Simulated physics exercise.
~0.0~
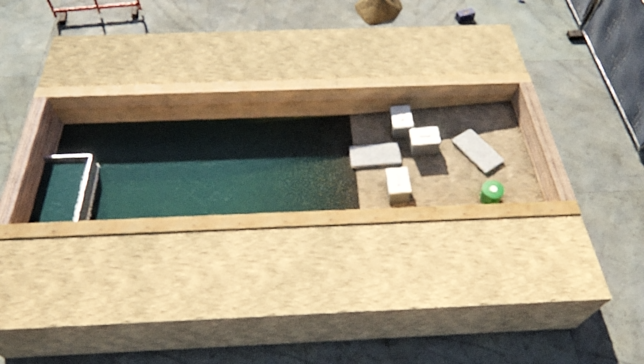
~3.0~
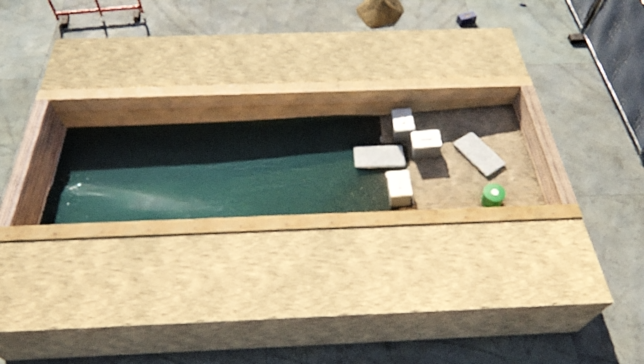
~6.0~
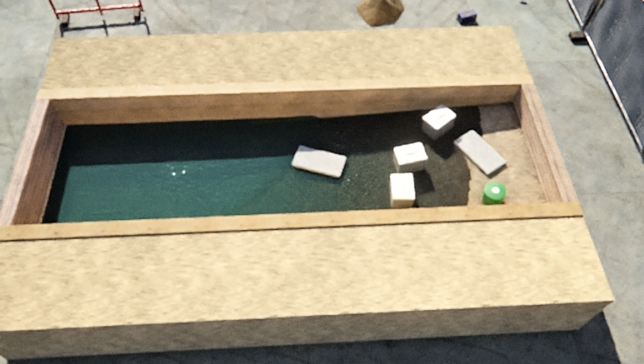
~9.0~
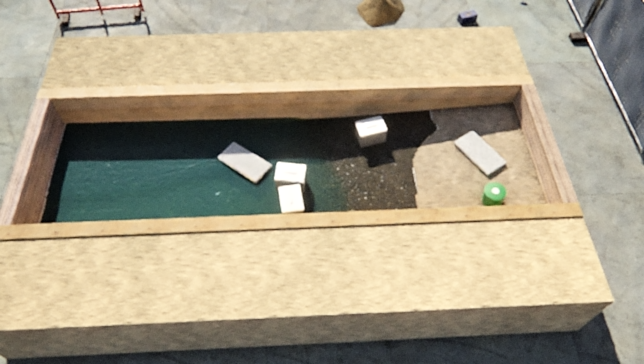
Water surges up the sandy slope and carries four pale blocks left, leaving the green tub.
